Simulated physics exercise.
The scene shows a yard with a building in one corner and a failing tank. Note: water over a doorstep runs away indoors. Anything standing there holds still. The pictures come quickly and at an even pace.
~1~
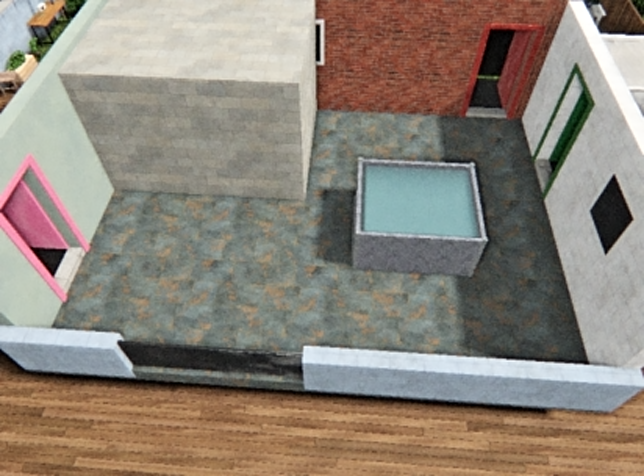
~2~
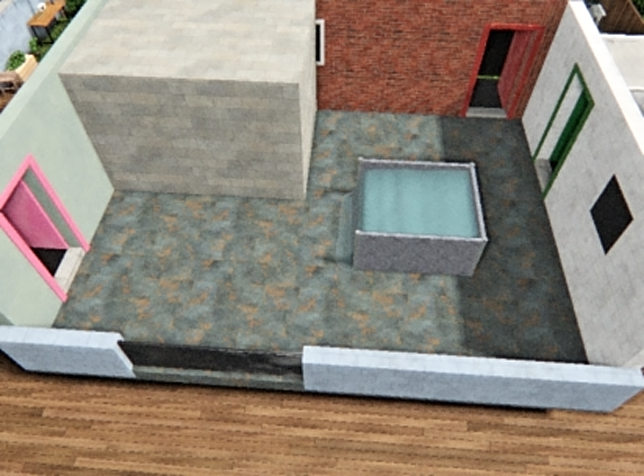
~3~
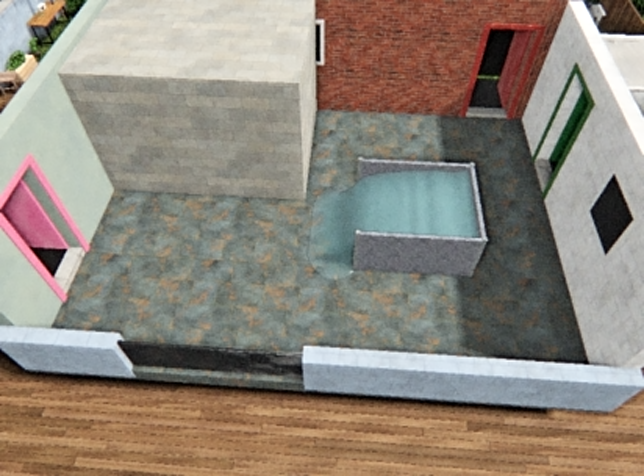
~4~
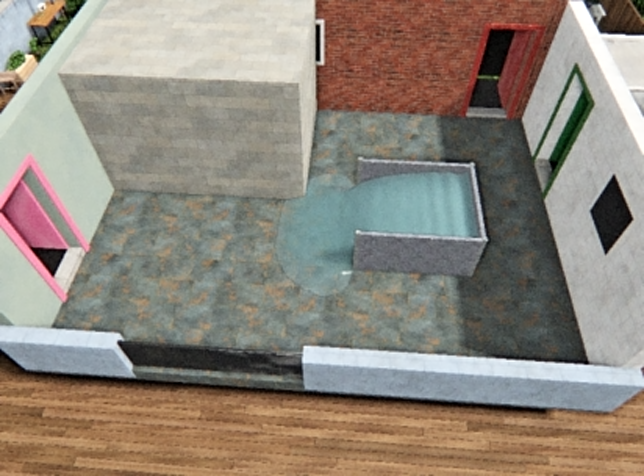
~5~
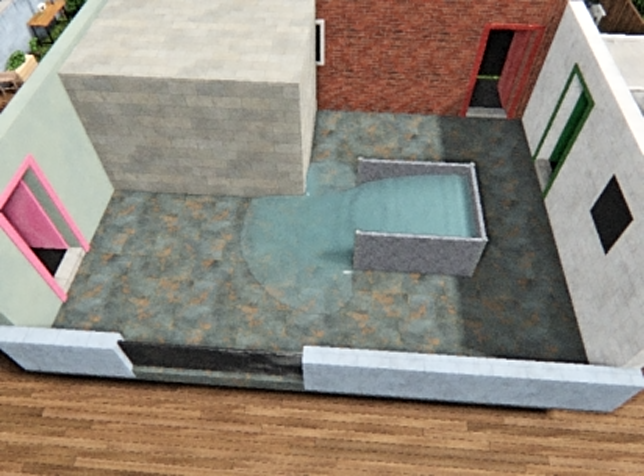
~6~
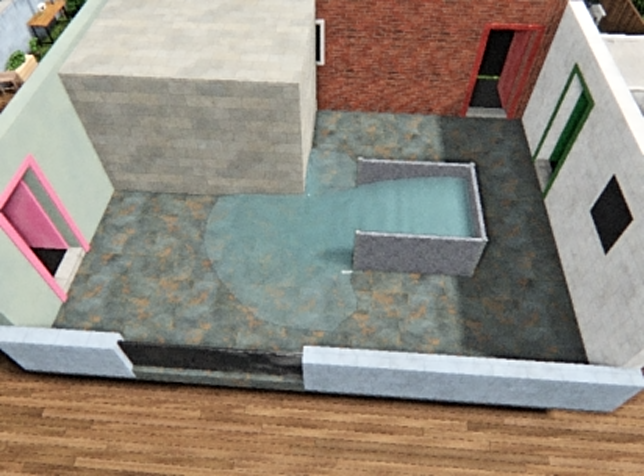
A walled yard paved in mottled grey-green and rust stone is seen from above by a still camera. A pale block building fills the back left corner, a pink-framed doorway stands at left, a red door in the brick wall behind, a green-framed door at right, and an open grey tank right of centre. The tank's left side opens, and blue-green water pours out, spreading leftward across the paving in a widening rounded sheet.
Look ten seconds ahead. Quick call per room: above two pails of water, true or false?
Red door: False; green door: False; pink door: True.
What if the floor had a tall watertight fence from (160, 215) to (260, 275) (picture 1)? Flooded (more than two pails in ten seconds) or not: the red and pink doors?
Red door copes, pink door copes.
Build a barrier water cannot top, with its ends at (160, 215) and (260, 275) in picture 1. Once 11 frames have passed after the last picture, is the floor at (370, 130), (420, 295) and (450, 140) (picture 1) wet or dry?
Listed order: Swamped, spared, spared.
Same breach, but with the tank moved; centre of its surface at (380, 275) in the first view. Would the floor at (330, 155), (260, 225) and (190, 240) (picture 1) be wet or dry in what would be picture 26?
Spared, soaked, soaked.
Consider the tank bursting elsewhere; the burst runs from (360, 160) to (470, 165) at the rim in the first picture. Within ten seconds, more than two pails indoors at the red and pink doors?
In short: The red one ends up above, the pink one ends up below.
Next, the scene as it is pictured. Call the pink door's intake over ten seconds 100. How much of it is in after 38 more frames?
It should be near 100 percent of the ten-second total.
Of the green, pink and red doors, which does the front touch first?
Answer: The door marked pink.
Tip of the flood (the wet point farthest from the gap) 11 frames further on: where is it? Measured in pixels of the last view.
I'd say near (42, 349).
A moment on, water covers 45 % of the floor; the red door not reached, the green door not reached, the pink door wet at the sill, nothing in.
Next, water covers 50 % of the floor; the red door not reached, the green door not reached, the pink door over two buckets in.
Then, water covers 60 % of the floor; the red door wet at the sill, nothing in, the green door not reached, the pink door far over two buckets in.
Later, water covers 85 % of the floor; the red door wet at the sill, nothing in, the green door wet at the sill, nothing in, the pink door far over two buckets in.
In the end, water covers 95 % of the floor; the red door wet at the sill, nothing in, the green door wet at the sill, nothing in, the pink door far over two buckets in.
